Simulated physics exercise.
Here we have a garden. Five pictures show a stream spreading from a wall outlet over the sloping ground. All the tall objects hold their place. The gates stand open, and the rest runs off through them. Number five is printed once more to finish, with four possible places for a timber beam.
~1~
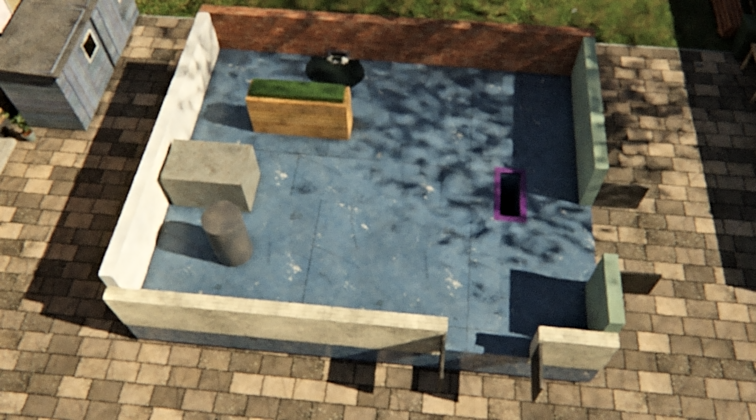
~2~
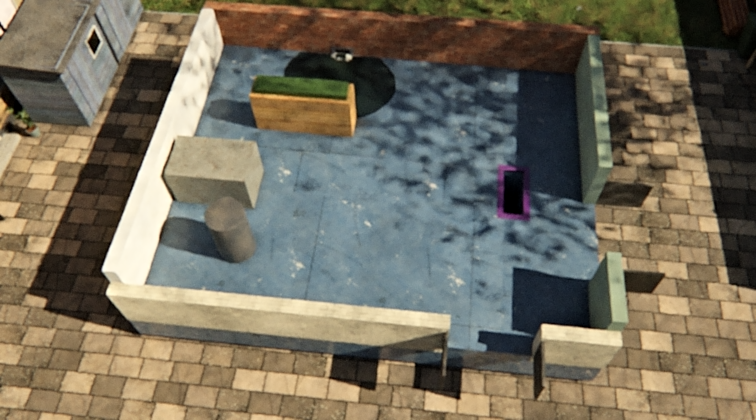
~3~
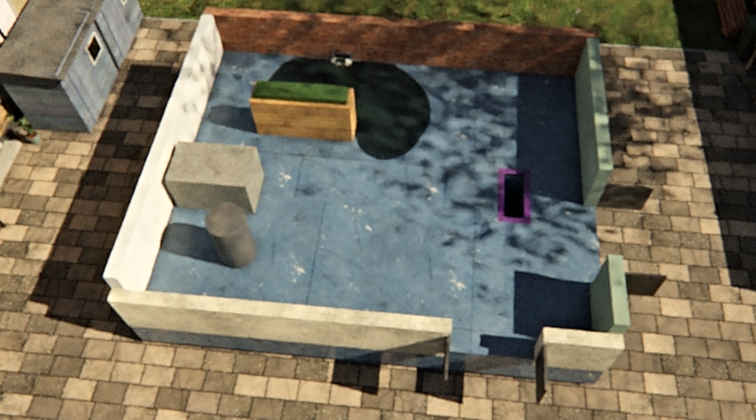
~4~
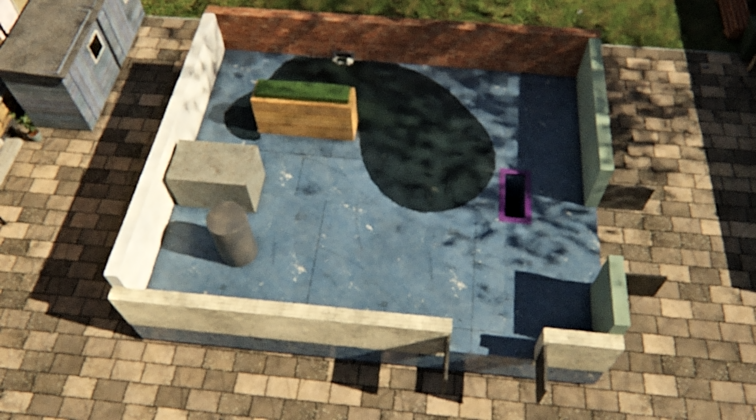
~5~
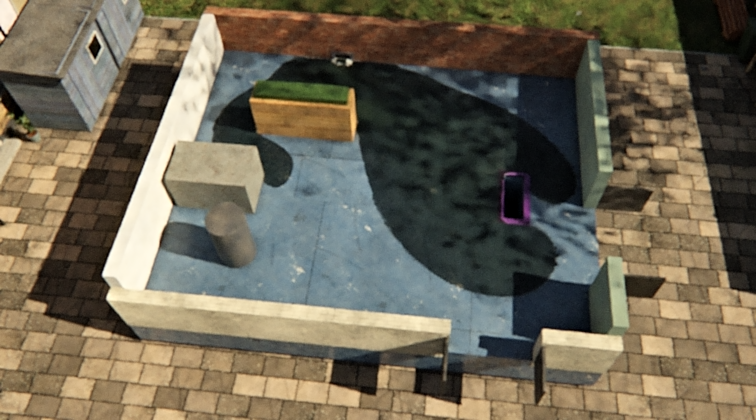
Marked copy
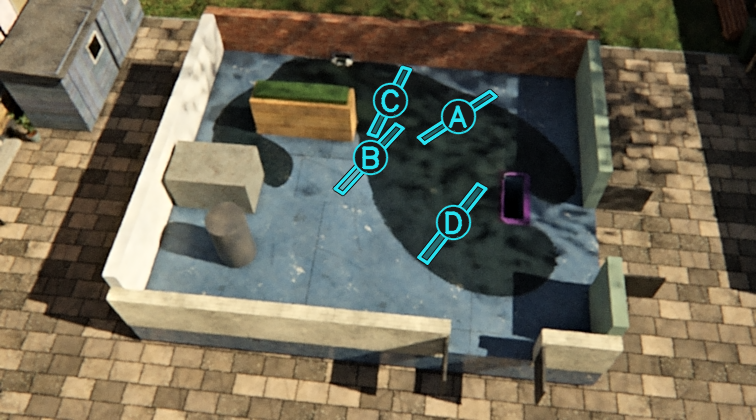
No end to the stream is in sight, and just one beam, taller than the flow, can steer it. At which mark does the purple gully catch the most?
The answer is position D.
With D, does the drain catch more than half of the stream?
No, it does not.
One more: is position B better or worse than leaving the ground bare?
Worse.
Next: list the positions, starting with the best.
Best to worst: D, B, A, C.
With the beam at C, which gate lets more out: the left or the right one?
More leaves on the left.
On the marked copy, A from (421, 140) to (492, 93); B from (339, 191) to (399, 126); C from (372, 135) to (406, 68); D from (423, 260) to (481, 186).
With A, about 11 % of the stream runs into the purple gully, about 88 % out by the gates.
With B, about 21 % of the stream runs into the purple gully, about 79 % out by the gates.
With C, about 4 % of the stream runs into the purple gully, about 90 % out by the gates.
With D, about 33 % of the stream runs into the purple gully, about 66 % out by the gates.
